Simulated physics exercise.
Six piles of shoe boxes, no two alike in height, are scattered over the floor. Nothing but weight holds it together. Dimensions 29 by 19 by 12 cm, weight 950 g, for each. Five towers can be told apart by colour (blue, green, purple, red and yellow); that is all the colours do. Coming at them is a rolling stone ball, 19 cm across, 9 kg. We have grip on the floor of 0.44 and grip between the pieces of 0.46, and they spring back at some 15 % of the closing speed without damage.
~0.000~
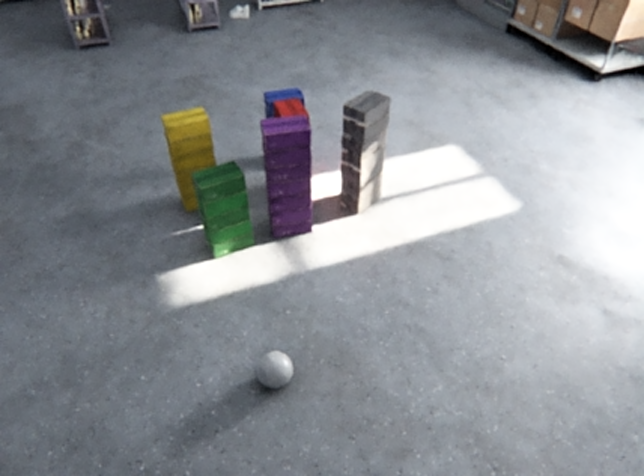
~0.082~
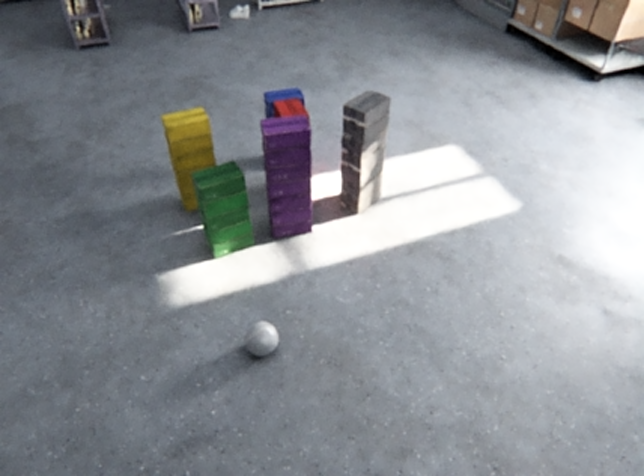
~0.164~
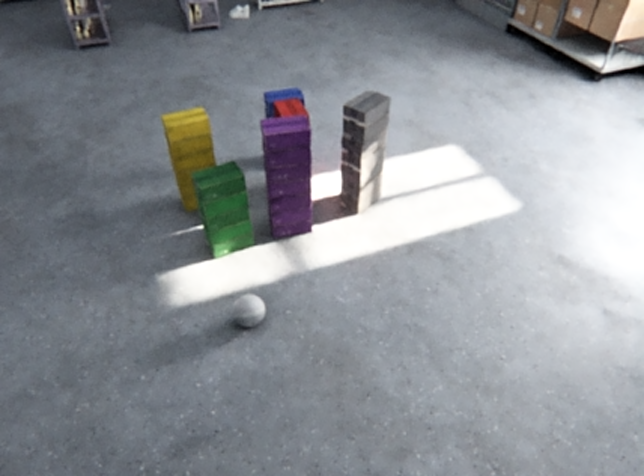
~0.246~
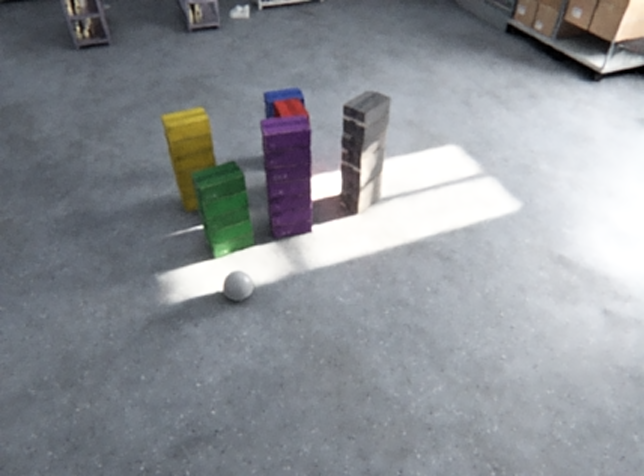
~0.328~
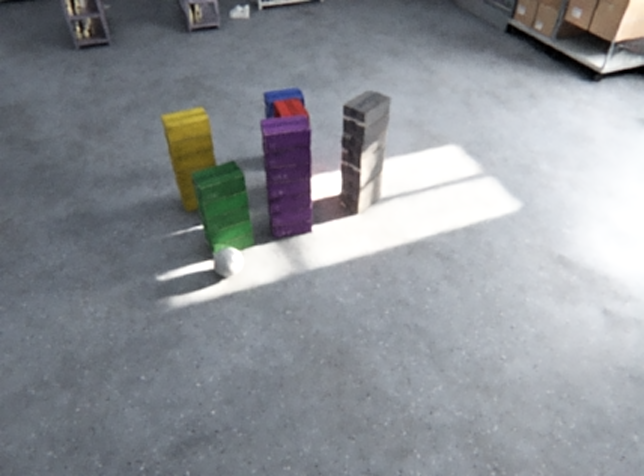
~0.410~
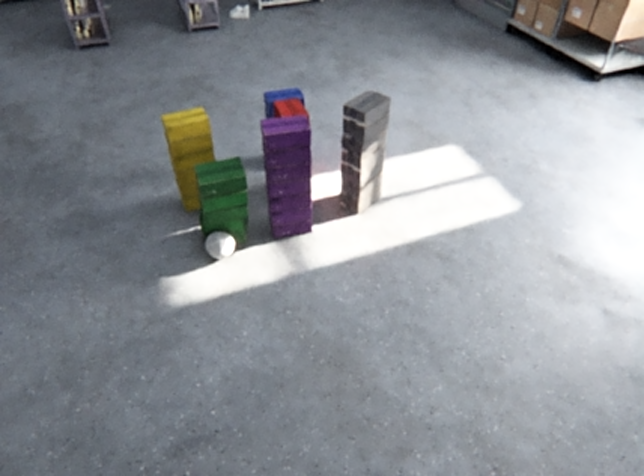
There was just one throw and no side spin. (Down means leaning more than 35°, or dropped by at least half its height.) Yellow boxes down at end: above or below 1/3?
Above.
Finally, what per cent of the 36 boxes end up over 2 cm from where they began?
I count 30 % as shifted.
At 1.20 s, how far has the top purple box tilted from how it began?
Near 0 degrees from where it started.
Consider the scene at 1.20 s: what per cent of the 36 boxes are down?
20 per cent.
After 0.54 s, ball still moving; none of the 6 yellow boxes down (0 of 36 in all colours); top yellow box unmoved; top green box leaning 28°.
After 0.72 s, ball still moving; none of the 6 yellow boxes down (3 of 36 in all colours); top yellow box leaning 6°; top green box leaning 67°, 26 cm lower.
After 0.96 s, ball still moving; none of the 6 yellow boxes down (3 of 36 in all colours); top yellow box leaning 31°, 55 mm lower; top green box upside down.
After 1.20 s, ball still moving; 4 of the 6 yellow boxes down (7 of 36 in all colours); top yellow box on its side; top green box upside down.
At rest (1.9 s), ball rolling away; 4 of the 6 yellow boxes down (7 of 36 in all colours); top yellow box on its side; top green box upside down. That is 67 per cent. As the last picture would show them, middles, top yellow box near (175, 212), top green box near (276, 280).
